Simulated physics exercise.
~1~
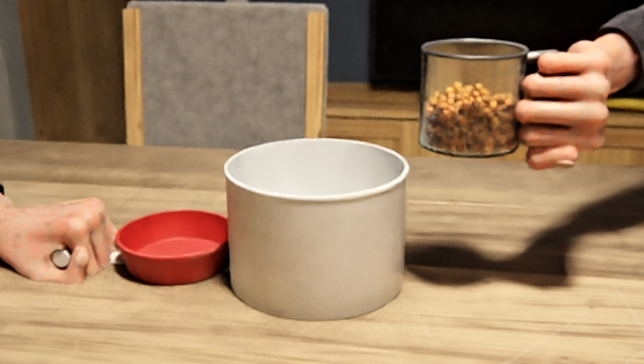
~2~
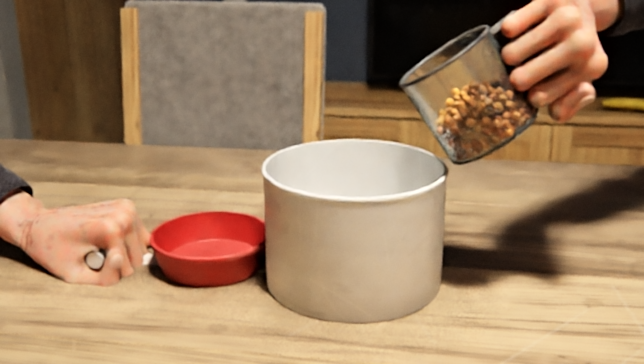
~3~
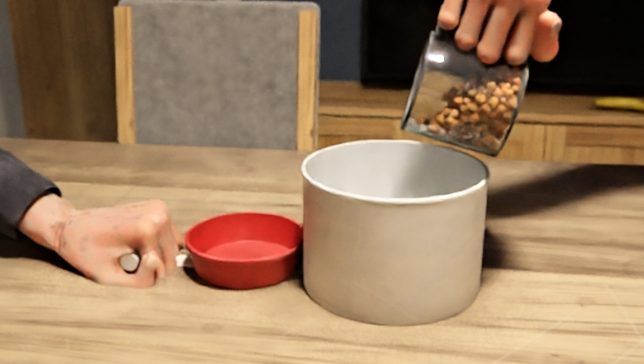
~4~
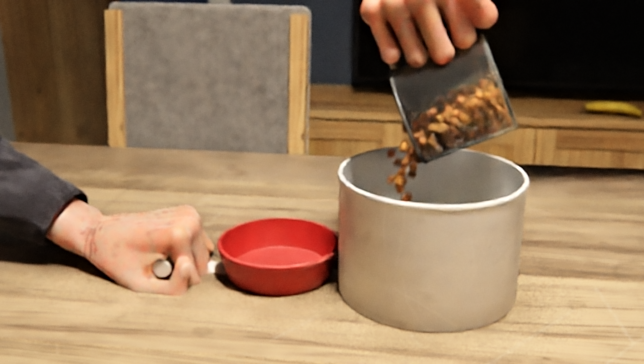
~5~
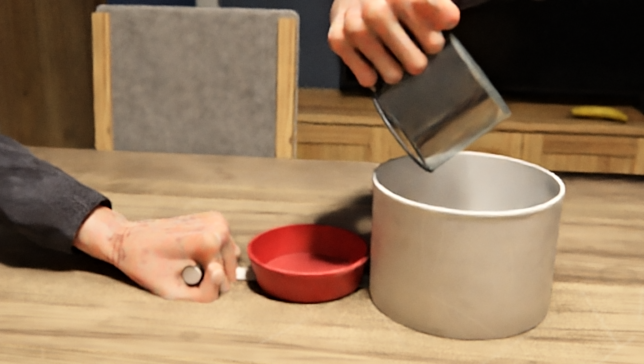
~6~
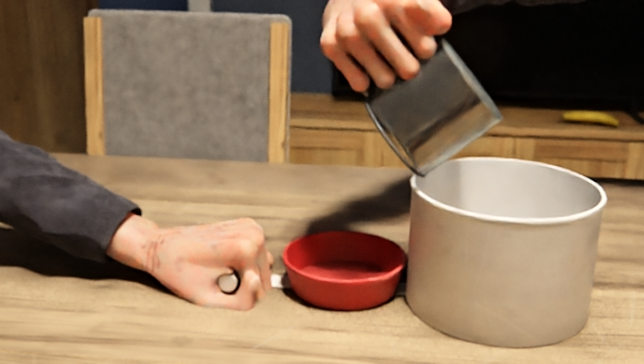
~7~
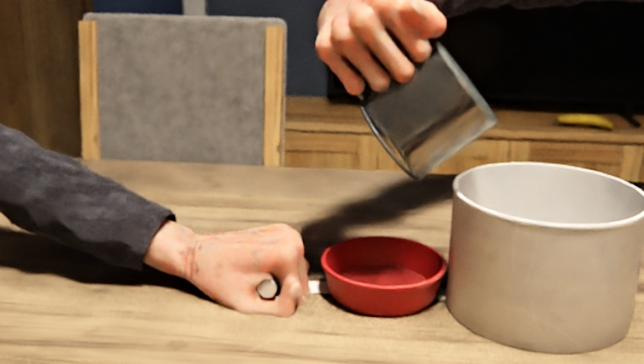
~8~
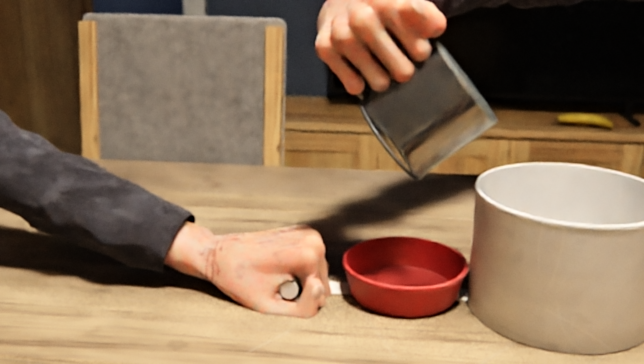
We see a hand tip a clear cup of roasted chickpeas into a white pot while another hand draws the pot and a small red dish to the right across a wooden table, ending with the emptied cup held tilted above the red dish.
